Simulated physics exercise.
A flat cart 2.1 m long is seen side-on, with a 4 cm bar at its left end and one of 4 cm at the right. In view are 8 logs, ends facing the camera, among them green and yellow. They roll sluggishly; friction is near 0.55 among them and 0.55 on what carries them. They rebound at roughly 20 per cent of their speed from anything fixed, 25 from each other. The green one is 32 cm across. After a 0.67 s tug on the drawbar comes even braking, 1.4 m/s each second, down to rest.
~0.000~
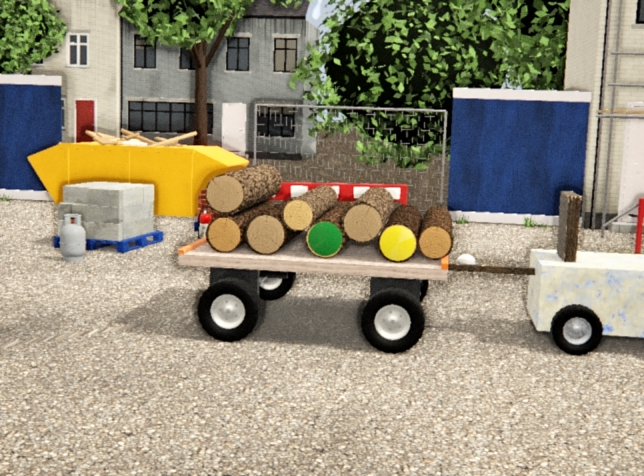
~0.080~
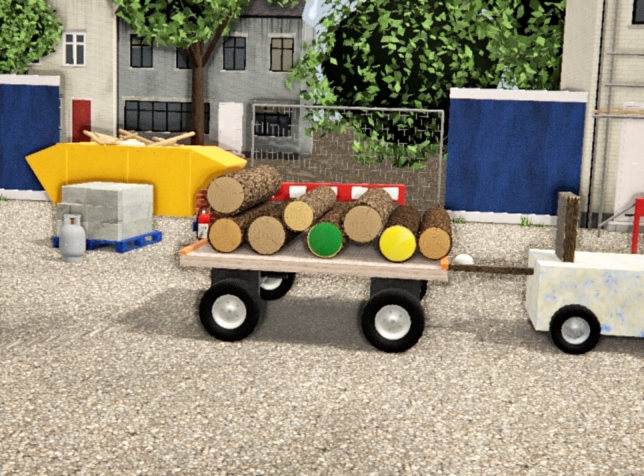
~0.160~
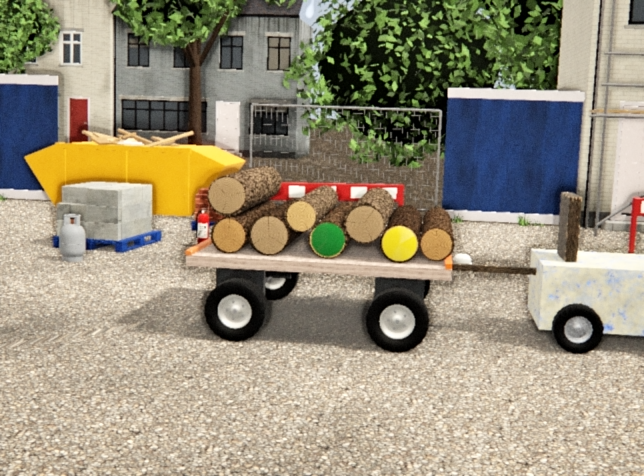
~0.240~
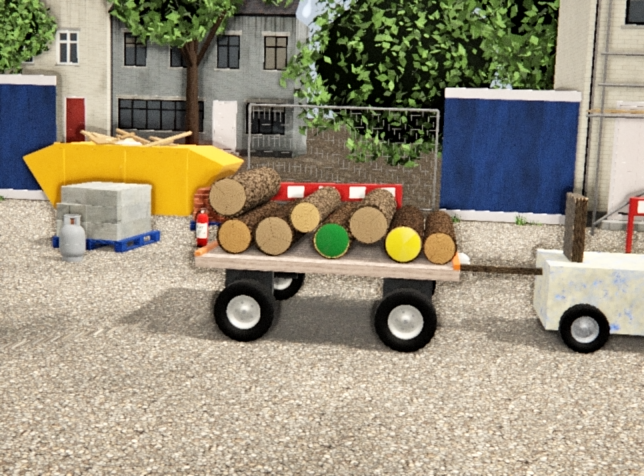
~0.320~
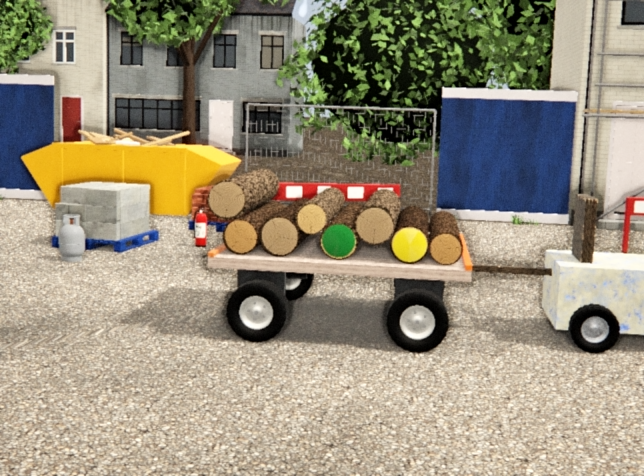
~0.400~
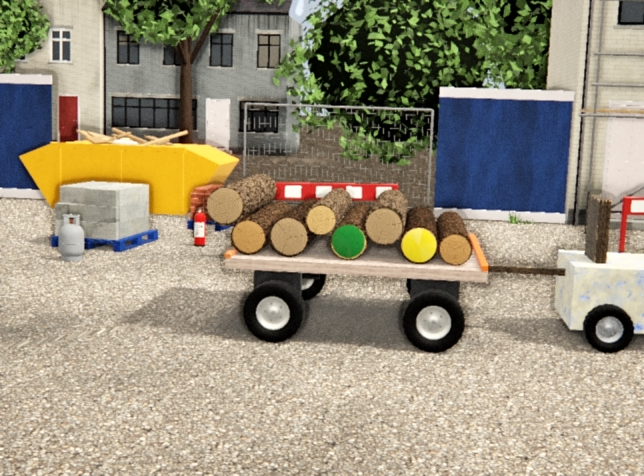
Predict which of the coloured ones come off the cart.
Green stays on the cart. Yellow stays on the cart.
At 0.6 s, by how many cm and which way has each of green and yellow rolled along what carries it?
Green 35 left, yellow 35 left.
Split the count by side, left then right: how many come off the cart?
On the left 4, on the right 0.
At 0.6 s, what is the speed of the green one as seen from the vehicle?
Near 1.0 m/s.
After 0.6 s, green is on the deck, 75 cm from the left bar, rolling left along the cart; yellow is on the deck, 70 cm from the right bar, rolling left along the cart; 2 of 8 are off.
After 0.8 s, green is on the deck, 50 cm from the left bar, rolling left along the cart; yellow is on the deck, 95 cm from the right bar, rolling left along the cart; 2 of 8 are off.
After 1.6 s, green is on the deck, 15 cm from the left bar, rolling right along the cart; yellow is on the deck, 95 cm from the left bar, rolling right along the cart; 4 of 8 are off.
At rest (3.2 s), green is on the deck, 100 cm from the right bar; yellow is on the deck, 35 cm from the right bar; 4 of 8 are off.
